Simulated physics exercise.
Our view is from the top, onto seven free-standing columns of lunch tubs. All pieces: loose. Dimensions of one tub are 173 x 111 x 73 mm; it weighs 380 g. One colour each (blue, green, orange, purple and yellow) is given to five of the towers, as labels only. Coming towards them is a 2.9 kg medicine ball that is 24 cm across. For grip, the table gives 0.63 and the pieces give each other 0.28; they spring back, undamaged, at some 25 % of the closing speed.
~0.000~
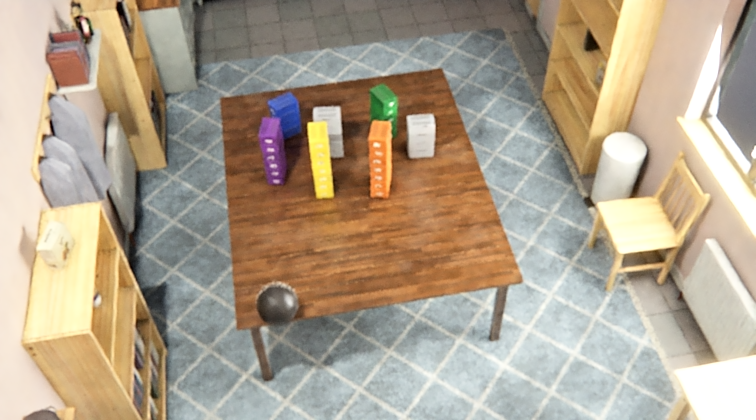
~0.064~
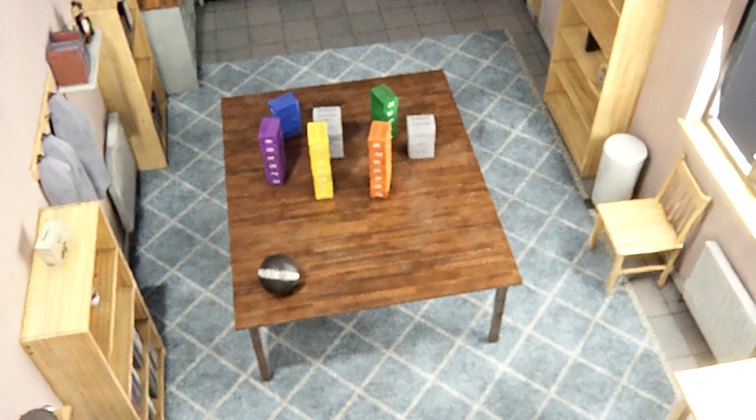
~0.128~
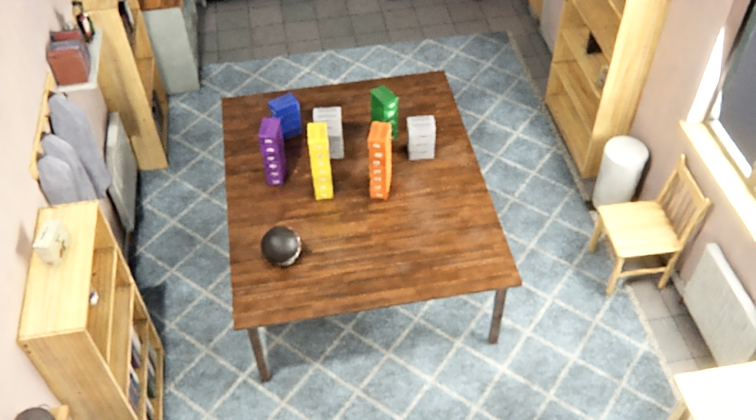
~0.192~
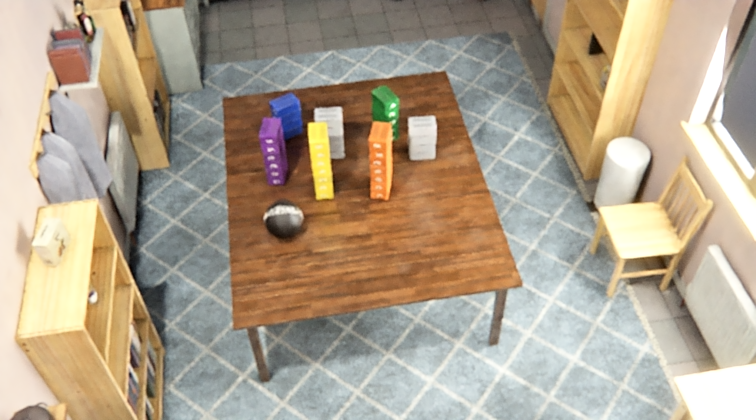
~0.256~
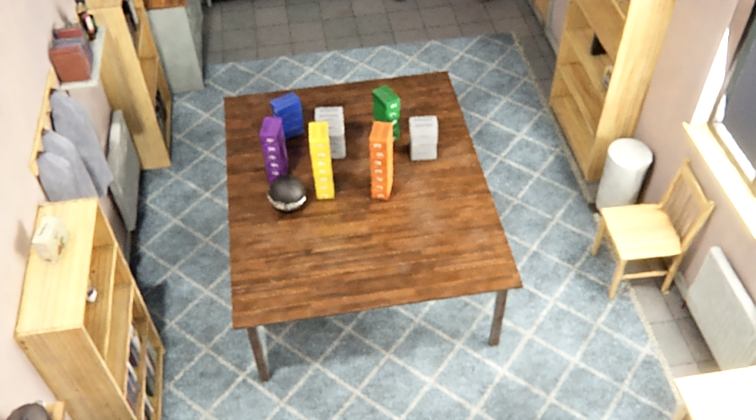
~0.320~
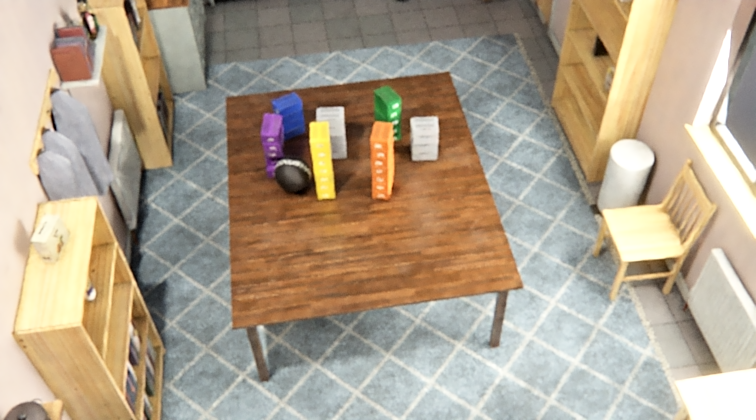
On a wooden table in a room with a patterned rug, a dark ball rolled away from the near left edge toward several colourful stacks and bumped the purple one, which tilted slightly.
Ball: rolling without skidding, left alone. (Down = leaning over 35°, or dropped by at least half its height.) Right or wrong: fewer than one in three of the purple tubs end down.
Wrong, it is more than a third.
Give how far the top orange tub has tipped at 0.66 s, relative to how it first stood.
Measured against how it began, the tilt is near 0 degrees.
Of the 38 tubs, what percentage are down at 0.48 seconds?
By that time it is 10 percent.
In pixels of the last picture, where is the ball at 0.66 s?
I'd put it somewhere around (310, 122).
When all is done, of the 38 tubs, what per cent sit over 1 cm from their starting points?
45 percent.
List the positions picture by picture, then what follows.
In the first picture (each place is the centre of the face we see best; the camera moves round a little), ball (277, 304) 89 cm from contact, 3.3 m/s; top purple tub (269, 127); top orange tub (380, 131); all as stacked.
Ball (279, 274) 68 cm from contact, 3.3 m/s; top purple tub (269, 127), in the second picture.
Ball (281, 246) 47 cm from contact, 3.3 m/s; top purple tub (269, 127), in the third picture.
Ball (284, 219) 26 cm from contact, 3.3 m/s; top purple tub (270, 127), in the fourth picture.
Ball (287, 193) 46 mm from contact, 3.3 m/s; top purple tub (271, 127), in the fifth picture.
Ball (293, 174) after contact, 1.9 m/s; top purple tub (271, 125) tilted 10°; top orange tub (381, 132); 6 have shifted, in the sixth picture.
By 0.48 s, ball still moving; 4 of the 6 purple tubs down (4 of 38 in all colours); top purple tub tilted 39°, 54 mm lower.
By 0.66 s, ball still moving; 5 of the 6 purple tubs down (9 of 38 in all colours); top purple tub tilted 55°, 30 cm lower; top blue tub tilted 13°.
By 1.14 s, ball still moving; 5 of the 6 purple tubs down (11 of 38 in all colours); top purple tub 36 cm lower; top blue tub tilted 23°, 14 cm lower.
When it is over (2.0 s), ball rolling away; 5 of the 6 purple tubs down (11 of 38 in all colours); top purple tub 36 cm lower; top blue tub on its side. That is 83 per cent. In pixels of the last frame, middles, top purple tub near (257, 188), top blue tub near (298, 132).
